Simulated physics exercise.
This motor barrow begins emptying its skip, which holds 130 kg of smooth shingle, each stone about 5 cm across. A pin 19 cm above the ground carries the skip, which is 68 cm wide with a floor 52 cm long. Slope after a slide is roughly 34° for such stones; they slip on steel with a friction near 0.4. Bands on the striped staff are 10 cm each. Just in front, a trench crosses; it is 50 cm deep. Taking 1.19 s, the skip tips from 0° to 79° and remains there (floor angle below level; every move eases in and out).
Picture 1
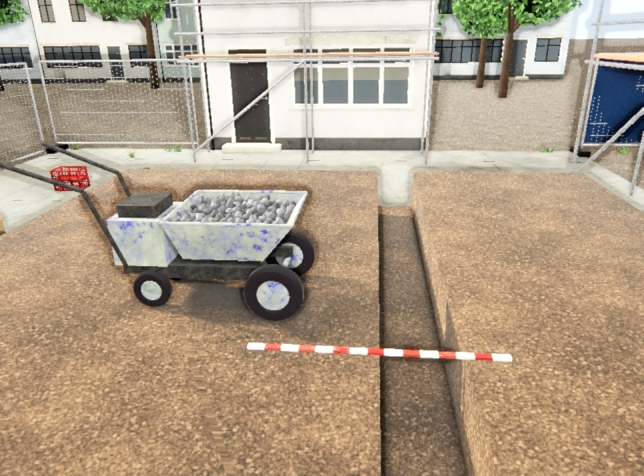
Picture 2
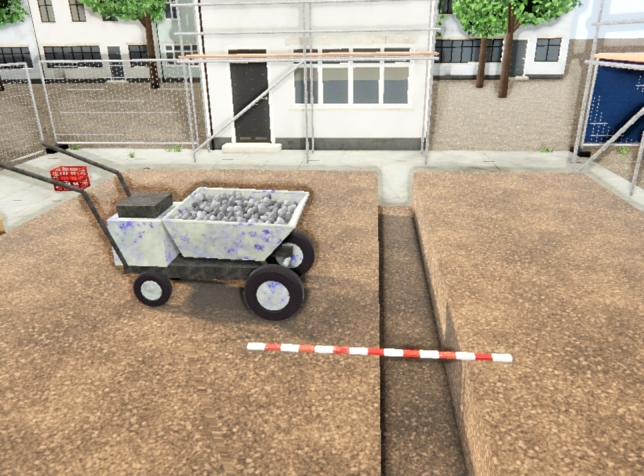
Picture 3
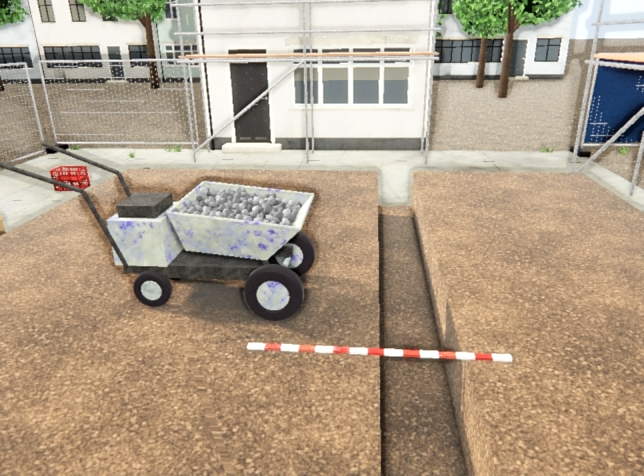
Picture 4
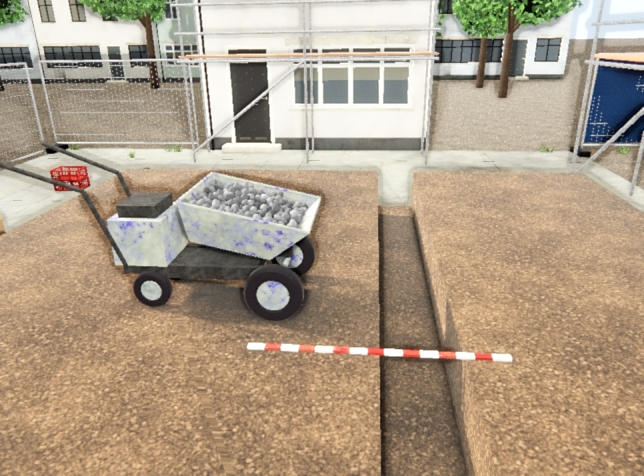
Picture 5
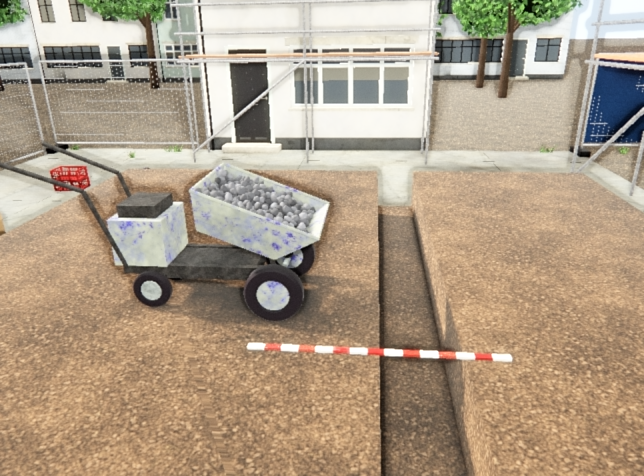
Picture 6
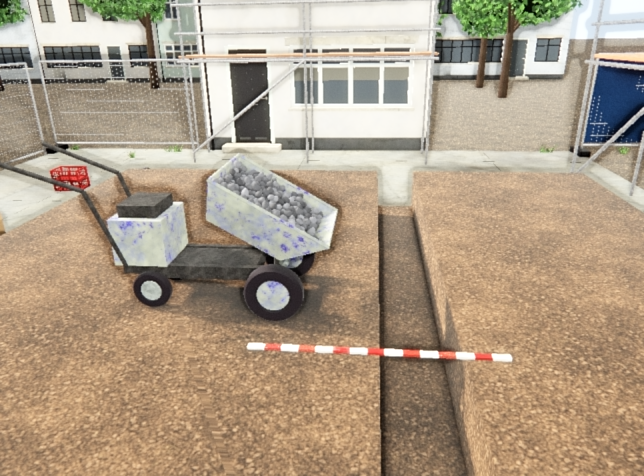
A fenced building site of brown earth is seen from slightly above, with a white house behind scaffolding and green trees at the back. A pale, purple-flecked motor barrow full of grey stones stands on the left near a red crate, with a red-and-white staff lying across a narrow trench on its right. The skip tilts steadily forward to the right, its rear rising, while the barrow and camera stay still.
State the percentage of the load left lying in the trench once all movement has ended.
The share left there is about 84 per cent.
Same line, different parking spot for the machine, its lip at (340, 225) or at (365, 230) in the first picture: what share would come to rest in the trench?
From the first spot near 95, from the second near 65 per cent.
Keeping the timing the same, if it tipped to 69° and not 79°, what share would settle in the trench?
About 90%.
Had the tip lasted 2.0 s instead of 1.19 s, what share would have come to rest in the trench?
Something close to 85 per cent.
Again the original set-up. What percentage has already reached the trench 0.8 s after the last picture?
I'd put it near 60 per cent.
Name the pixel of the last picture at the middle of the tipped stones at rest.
I'd point to around (414, 353).
Then, 0.4 s after the last picture the floor is at 66°, 98 % in the skip, 2 % short of the trench; the foremost stones are at (366, 269).
Then, 0.8 s after the last picture the floor is at 79°, 26 % in the skip, 15 % short of the trench, 59 % in the trench; the foremost stones are at (442, 357).
Then, 1.1 s after the last picture the floor is at 79°, 2 % in the skip, 18 % short of the trench, 79 % in the trench; the foremost stones are at (442, 349).
Then, 3.1 s after the last picture the floor is at 79°, 0 % in the skip, 16 % short of the trench, 84 % in the trench; the foremost stones are at (440, 345).
